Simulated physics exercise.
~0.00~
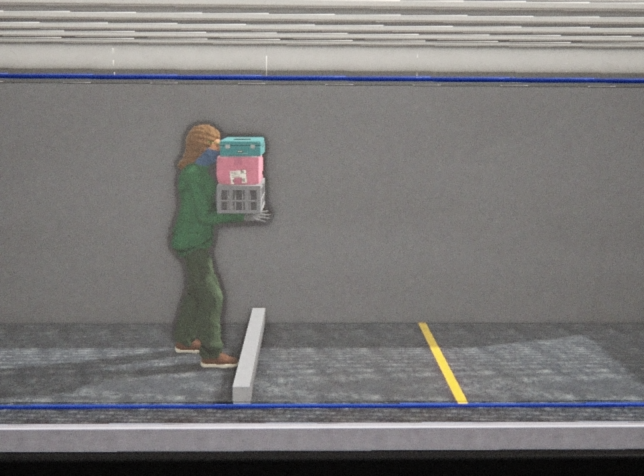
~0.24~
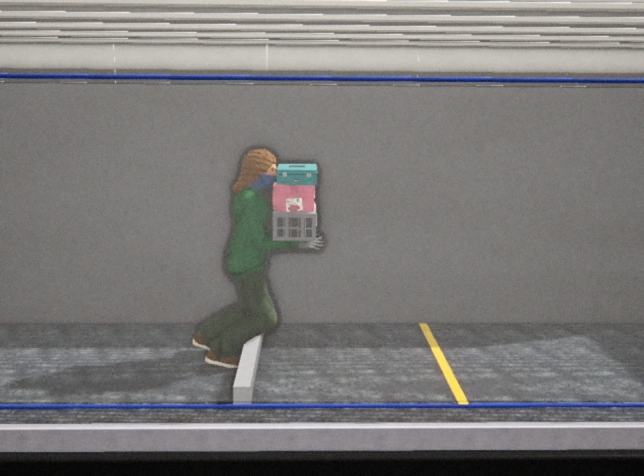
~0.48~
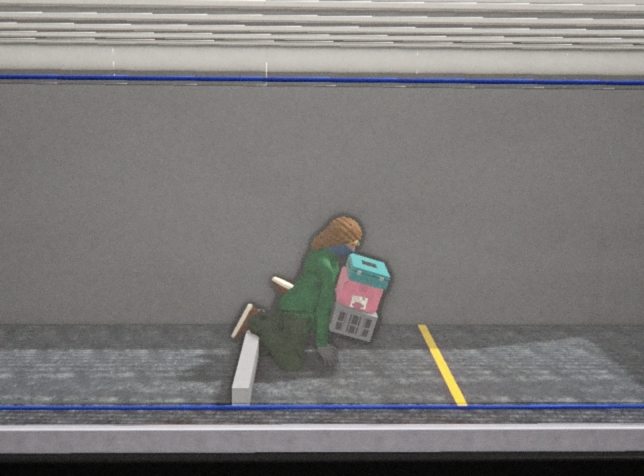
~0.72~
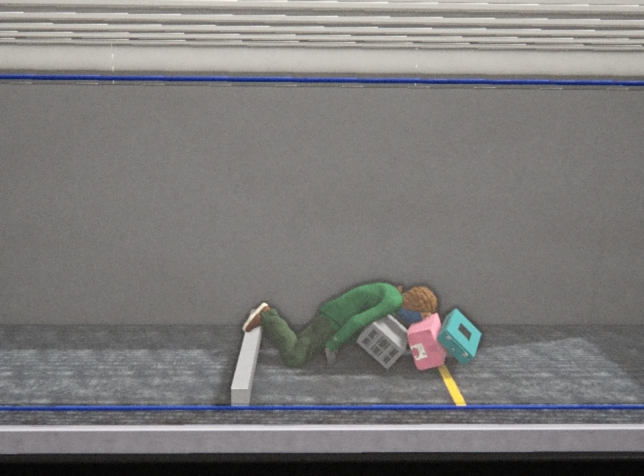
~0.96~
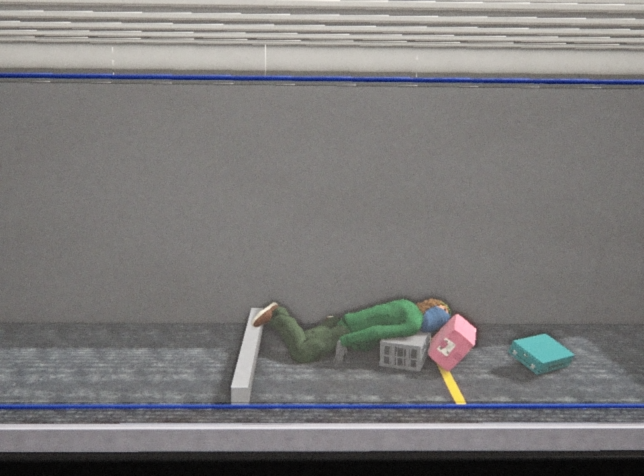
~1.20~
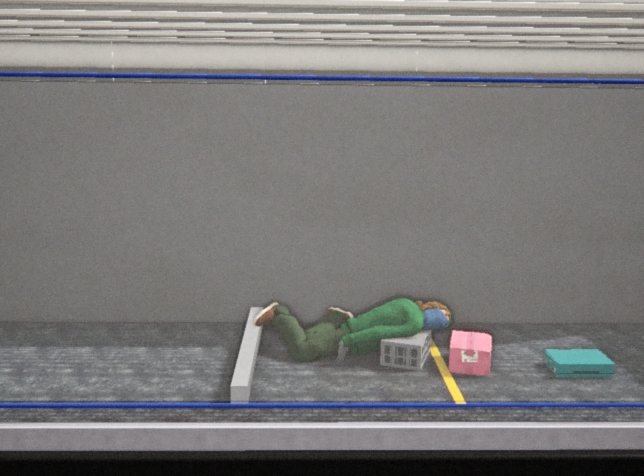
A courier in a green jacket and dark trousers stands behind a low pale rail on a grey floor, seen from the side by a slightly swaying camera, holding a stacked teal toolbox, pink carton and grey crate. The courier moves right, meets the rail and pitches forward over it, knees dropping to the floor. The stack tilts and spills ahead toward a yellow line as the body flops down. The teal toolbox tumbles farthest right, and the pink carton rolls just past the line. The courier ends face down, feet against the rail, with the grey crate short of the line beneath the chest.
